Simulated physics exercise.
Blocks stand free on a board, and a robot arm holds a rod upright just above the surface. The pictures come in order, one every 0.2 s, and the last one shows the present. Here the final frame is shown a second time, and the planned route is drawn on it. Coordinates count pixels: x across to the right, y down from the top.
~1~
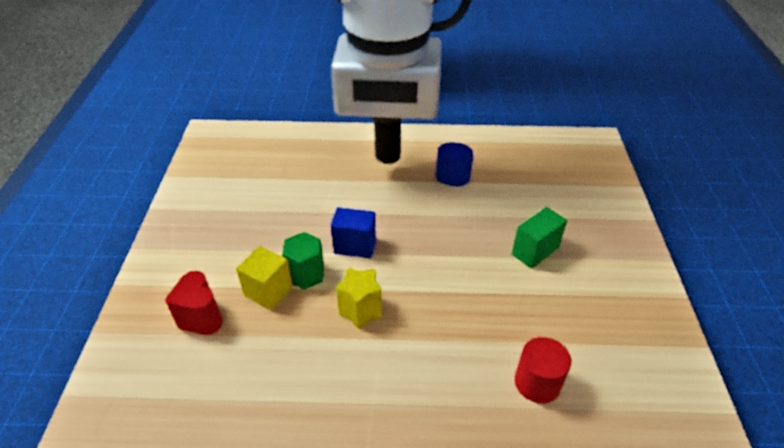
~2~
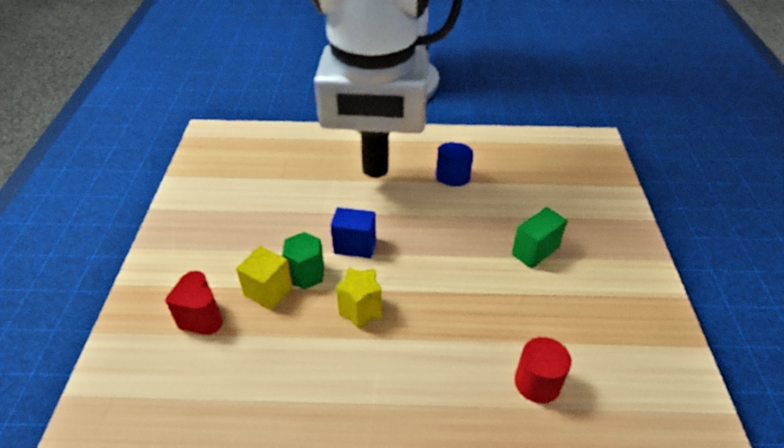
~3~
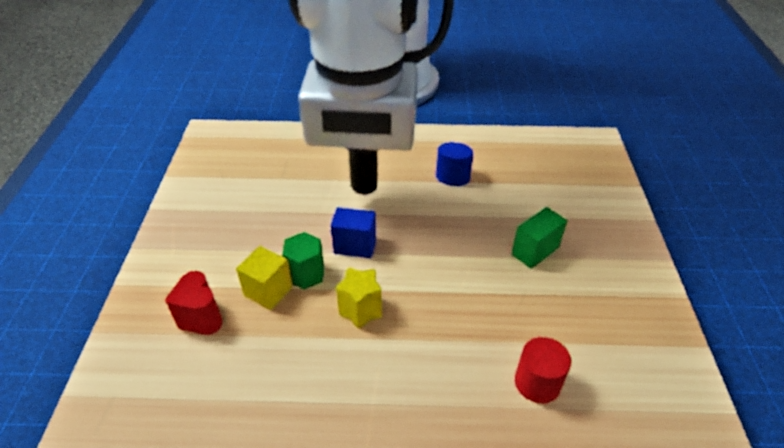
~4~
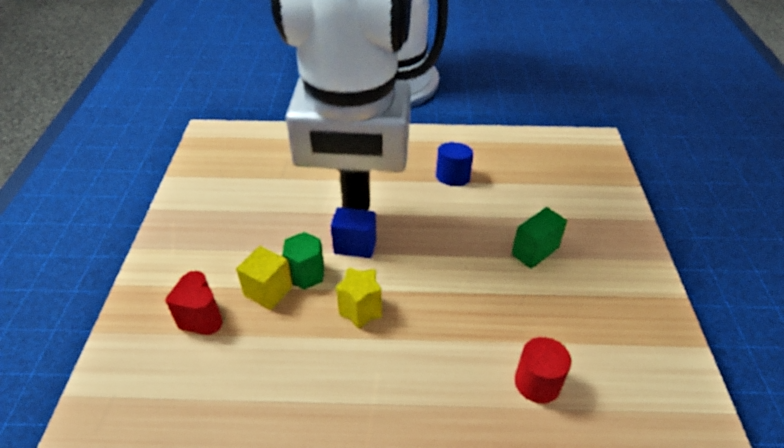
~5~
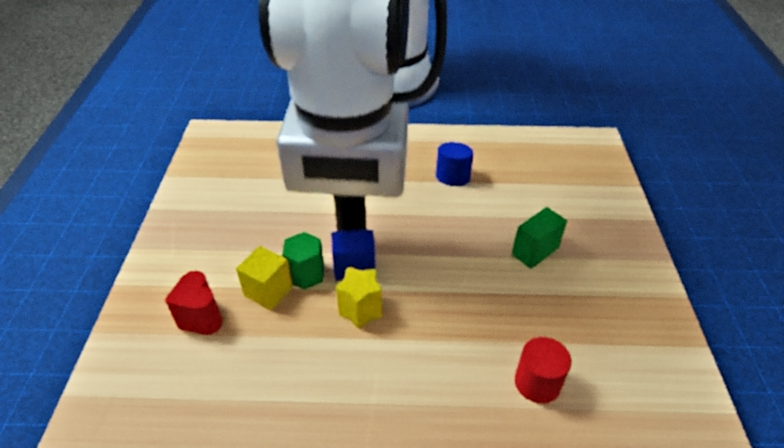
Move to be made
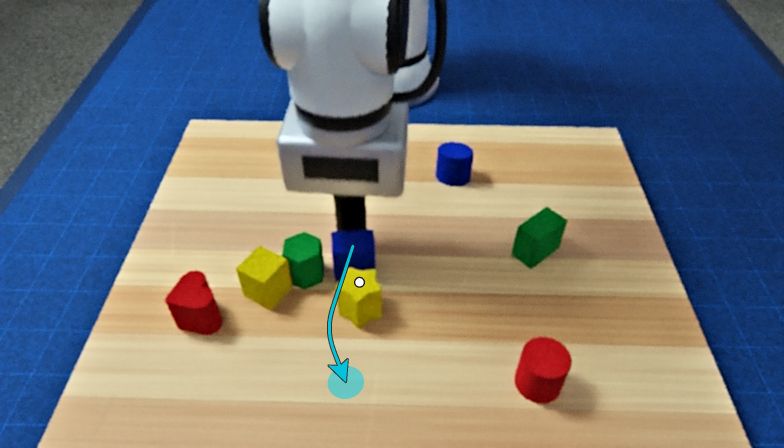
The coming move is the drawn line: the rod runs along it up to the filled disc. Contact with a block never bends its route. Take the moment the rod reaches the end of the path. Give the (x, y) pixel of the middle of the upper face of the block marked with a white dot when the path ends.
It will likely be found at (422, 374).
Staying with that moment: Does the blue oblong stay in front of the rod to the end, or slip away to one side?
Kept ahead.
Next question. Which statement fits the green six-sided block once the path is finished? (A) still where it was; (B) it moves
A (still where it was)
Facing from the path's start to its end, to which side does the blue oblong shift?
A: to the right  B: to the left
Answer: B.
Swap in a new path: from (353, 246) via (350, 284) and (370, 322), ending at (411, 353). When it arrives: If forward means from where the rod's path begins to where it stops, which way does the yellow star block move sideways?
Gets pushed right.
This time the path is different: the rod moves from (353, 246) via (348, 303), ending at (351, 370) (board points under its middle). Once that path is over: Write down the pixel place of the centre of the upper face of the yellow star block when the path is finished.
Most likely (399, 399).
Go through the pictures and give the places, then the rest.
The first frame shows tip of the rod (388, 157), middles of tops, green six-sided block (302, 246), blue oblong (353, 218), yellow star block (360, 282).
The second frame shows rod (376, 171), nothing pushed.
The third frame shows rod (364, 187), nothing pushed.
The fourth frame shows rod (356, 207), nothing pushed.
The fifth frame shows rod (352, 230), green six-sided block (302, 246), blue oblong (353, 240), yellow star block (360, 282).
The line goes from (353, 246) via (340, 286) and (329, 332), ending at (346, 382); the dot is on the yellow star block.
What follows on the original path. One third of the way, rod (338, 271); blue oblong (345, 284), turned 20° anticlockwise; yellow star block (366, 308), turned 30° anticlockwise.
Two thirds of the way, rod (328, 318); blue oblong (348, 333), turned 60° anticlockwise; yellow star block (386, 343), turned 65° anticlockwise.
At the end, rod (344, 368); green six-sided block unmoved; blue oblong (380, 381), turned 85° anticlockwise; yellow star block (422, 374), turned 95° anticlockwise.
